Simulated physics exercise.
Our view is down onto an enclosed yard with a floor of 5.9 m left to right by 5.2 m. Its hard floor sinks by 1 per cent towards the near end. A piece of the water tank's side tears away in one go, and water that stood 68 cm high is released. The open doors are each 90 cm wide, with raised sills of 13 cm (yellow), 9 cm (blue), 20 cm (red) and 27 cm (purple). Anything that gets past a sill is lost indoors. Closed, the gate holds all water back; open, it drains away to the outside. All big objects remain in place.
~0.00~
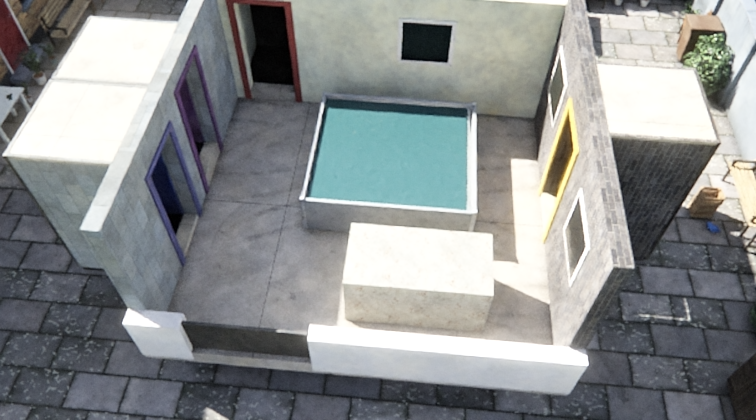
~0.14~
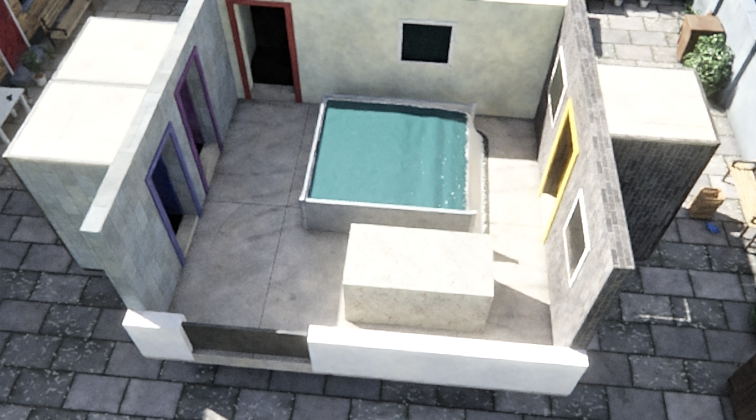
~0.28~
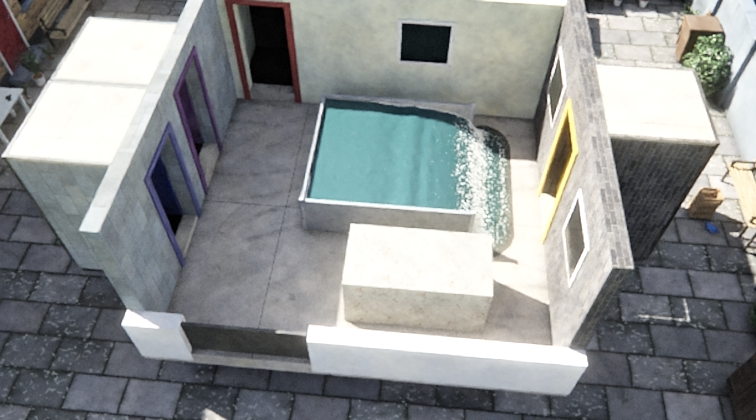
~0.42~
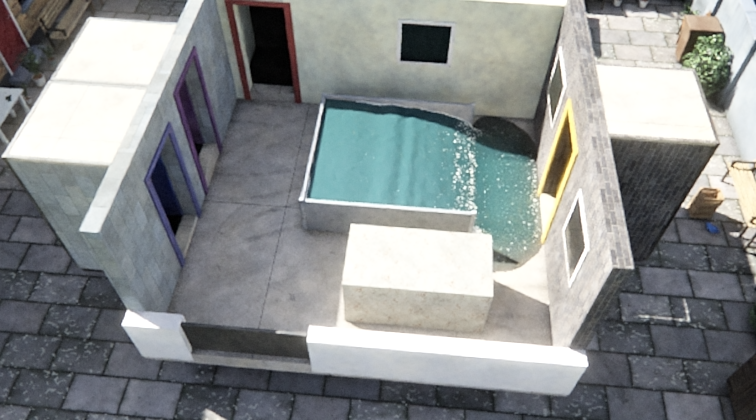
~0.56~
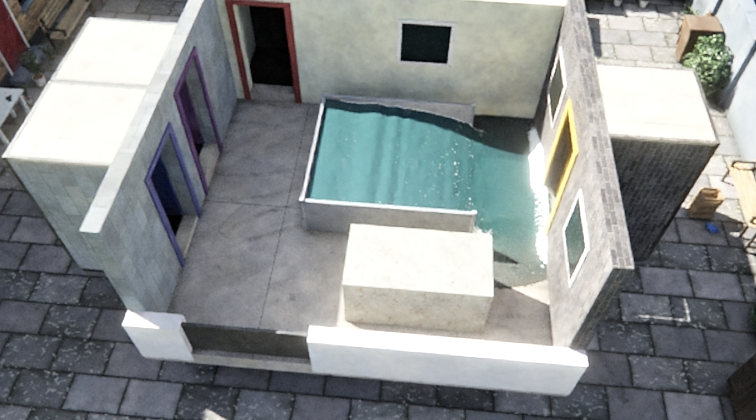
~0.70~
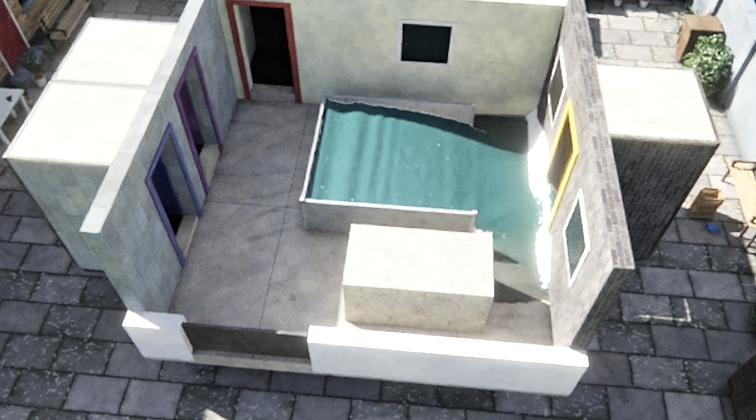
Teal water lies still in a raised square tank inside a walled yard, then breaks out through the tank's right side in a foaming spill. It spreads across the floor to the right wall by the yellow-framed door, then runs along that wall toward the viewer, past the pale block.
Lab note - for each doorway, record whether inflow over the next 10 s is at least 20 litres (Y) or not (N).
At the end, watch the yellow door: It will outstrip the limit. Watch the blue door: It will outstrip the limit. Watch the red door: It will not outstrip the limit. Watch the purple door: It will not outstrip the limit.
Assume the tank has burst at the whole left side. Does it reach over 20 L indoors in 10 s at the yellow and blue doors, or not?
Yellow goes beyond, blue goes beyond, judged against that limit.
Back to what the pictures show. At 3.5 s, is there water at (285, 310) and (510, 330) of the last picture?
I'd call them drenched and then drenched.
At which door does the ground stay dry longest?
The blue door.
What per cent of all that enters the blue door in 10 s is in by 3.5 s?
Share: ~ 0 %.
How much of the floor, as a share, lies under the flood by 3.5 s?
Wet share: About 60 %.
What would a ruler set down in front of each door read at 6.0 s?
Yellow 18 cm, blue 16 cm, red 10 cm, purple 7 cm.
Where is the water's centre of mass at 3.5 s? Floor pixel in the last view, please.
Around (436, 199) in the last picture.
After 1.4 s water covers 25 % of the floor and is deepest (53 cm) near (528, 125); yellow door 46 cm at the sill, 198 L in, blue door not reached, red door not reached, purple door not reached.
After 2.2 s water covers 35 % of the floor and is deepest (50 cm) near (528, 125); yellow door 43 cm at the sill, 426 L in, blue door not reached, red door not reached, purple door not reached.
After 3.5 s water covers 60 % of the floor and is deepest (42 cm) near (547, 370); yellow door 28 cm at the sill, 641 L in, blue door not reached, red door 10 cm at the sill, 0 L in, purple door not reached.
After 6.0 s water covers 95 % of the floor and is deepest (30 cm) near (196, 339); yellow door 18 cm at the sill, 719 L in, blue door 16 cm at the sill, 27 L in, red door 10 cm at the sill, 2 L in, purple door 7 cm at the sill, 0 L in.
After 10.0 s water covers 95 % of the floor and is deepest (23 cm) near (355, 107); yellow door 15 cm at the sill, 749 L in, blue door 12 cm at the sill, 71 L in, red door 11 cm at the sill, 2 L in, purple door 11 cm at the sill, 0 L in.
